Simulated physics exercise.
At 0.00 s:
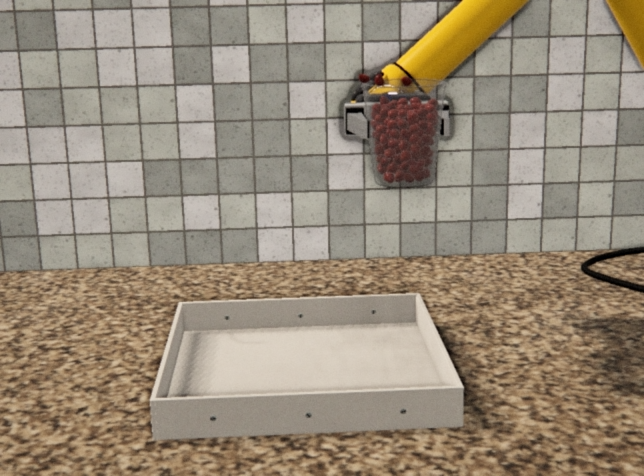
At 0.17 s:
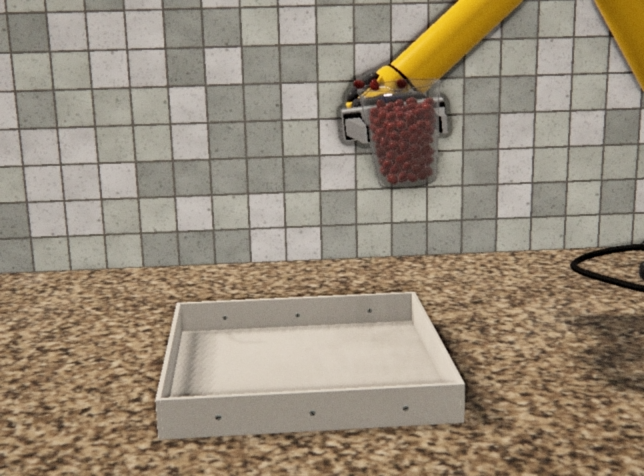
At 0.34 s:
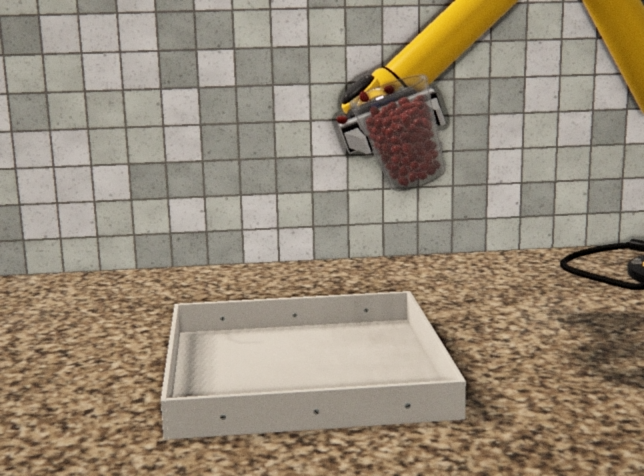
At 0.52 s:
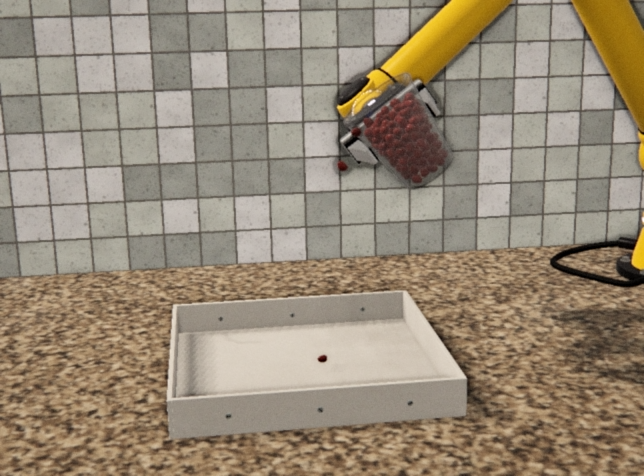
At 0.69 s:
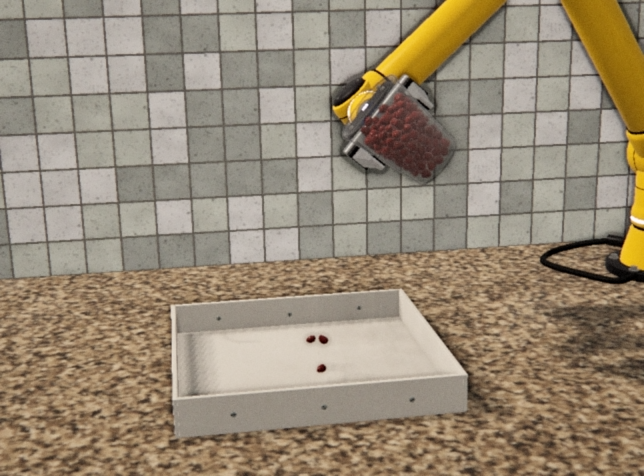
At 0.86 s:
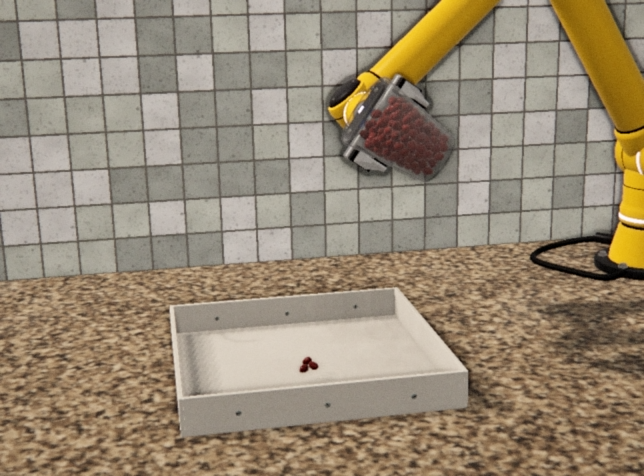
At first, a yellow robot arm holds a clear container full of dark red beans upright above an empty white tray on a speckled counter. The arm gradually tilts the container to the left, and a few beans drop into the tray, where they gather in a small cluster while most stay inside.
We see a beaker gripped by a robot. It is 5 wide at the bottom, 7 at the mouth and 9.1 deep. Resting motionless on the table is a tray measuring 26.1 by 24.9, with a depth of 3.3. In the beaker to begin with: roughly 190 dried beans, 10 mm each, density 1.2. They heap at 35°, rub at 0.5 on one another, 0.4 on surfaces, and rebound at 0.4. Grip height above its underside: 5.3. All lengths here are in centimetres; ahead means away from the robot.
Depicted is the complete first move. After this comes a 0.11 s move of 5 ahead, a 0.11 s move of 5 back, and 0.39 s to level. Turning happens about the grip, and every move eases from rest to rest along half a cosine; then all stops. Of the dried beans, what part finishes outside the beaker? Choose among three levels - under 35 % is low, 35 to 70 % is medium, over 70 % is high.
The level is low.
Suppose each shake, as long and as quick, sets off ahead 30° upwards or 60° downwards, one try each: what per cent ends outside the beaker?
You'd get some 45 per cent with the first setting and some 5 per cent with the second.
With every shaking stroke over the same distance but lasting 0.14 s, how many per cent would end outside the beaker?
I'd expect close to 15 per cent then.
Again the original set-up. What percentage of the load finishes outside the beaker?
Around 25 percent.
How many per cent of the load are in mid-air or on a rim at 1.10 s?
20 %.
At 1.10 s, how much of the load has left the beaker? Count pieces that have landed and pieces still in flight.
Near 20 per cent so far.
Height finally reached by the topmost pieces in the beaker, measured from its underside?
Around 8.5 centimetres above the underside.
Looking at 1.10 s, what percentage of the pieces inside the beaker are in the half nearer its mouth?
Roughly 45 %.
After 1.10 s, tilted 54° forward, highest piece 26 above the table; 150 in the beaker, 3 in the tray, 38 in flight or on a rim.
After 1.35 s, tilted 12° forward, highest piece 28 above the table; 147 in the beaker, 42 in the tray, 2 in flight or on a rim.
After 1.67 s, level, highest piece 28 above the table; 147 in the beaker, 42 in the tray, 2 on the table or floor.
After 2.72 s, level, highest piece 28 above the table; 147 in the beaker, 42 in the tray, 2 on the table or floor.
In the end, 147 in the beaker, 42 in the tray, 2 on the table or floor. That is 23 % outside the beaker.
